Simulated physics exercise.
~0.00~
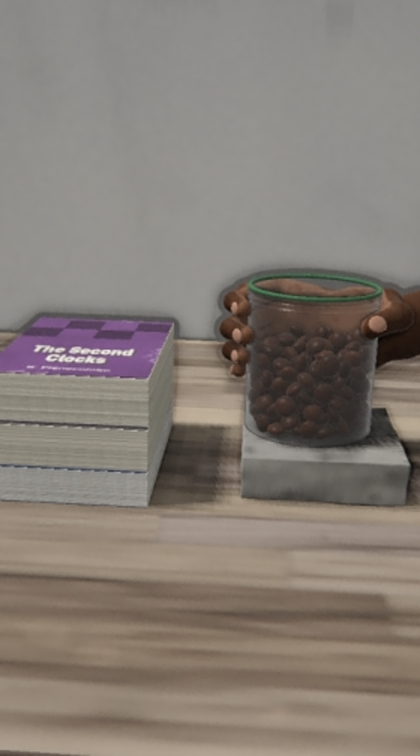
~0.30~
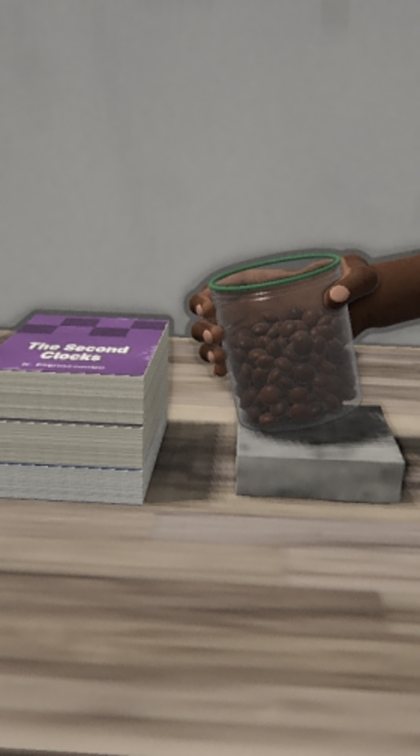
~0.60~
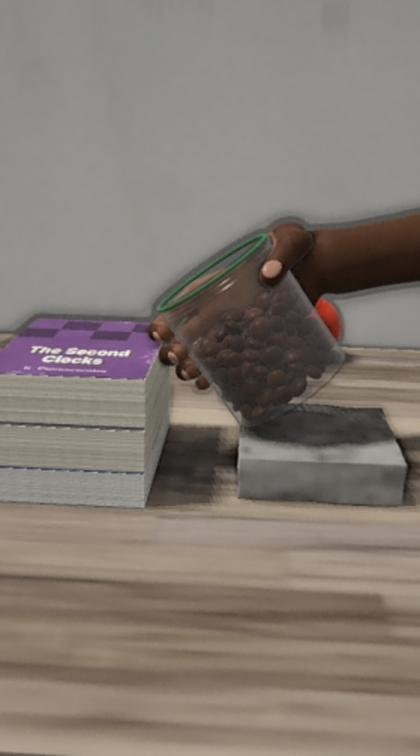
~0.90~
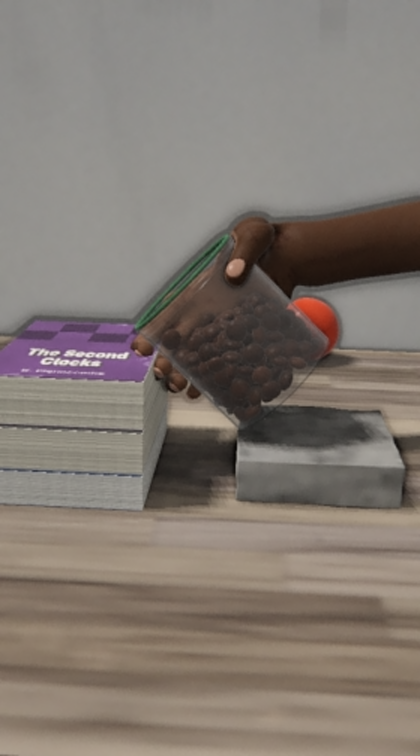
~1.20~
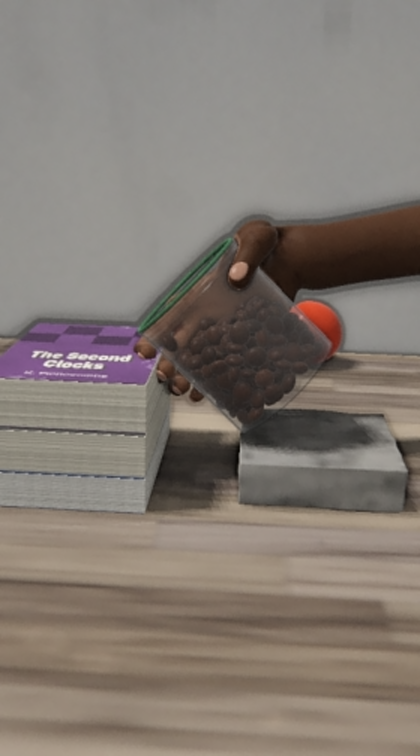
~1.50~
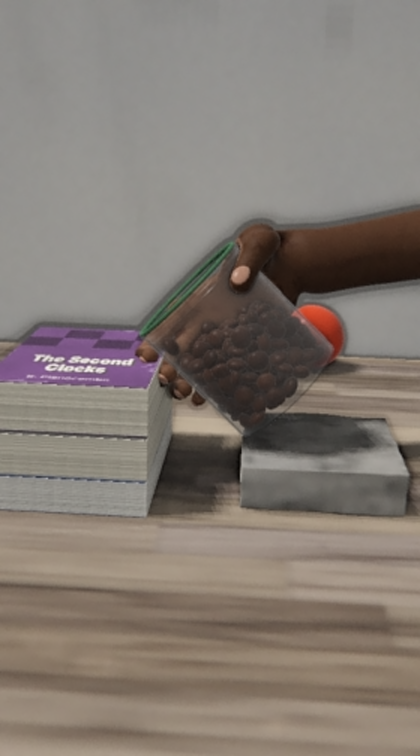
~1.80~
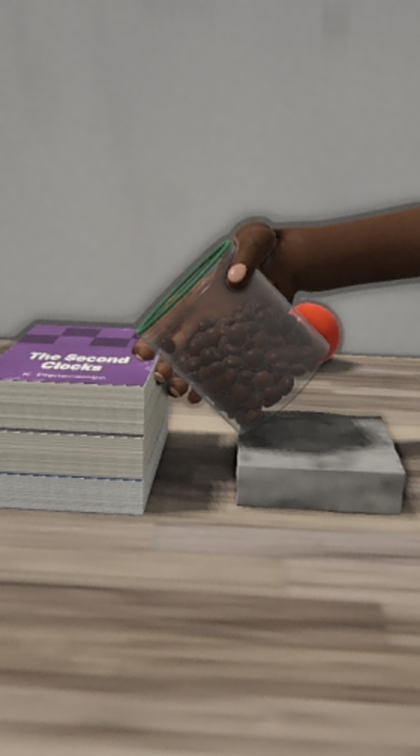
A clear jar of brown pieces is tilted left by a hand onto stacked books, spilling nothing.
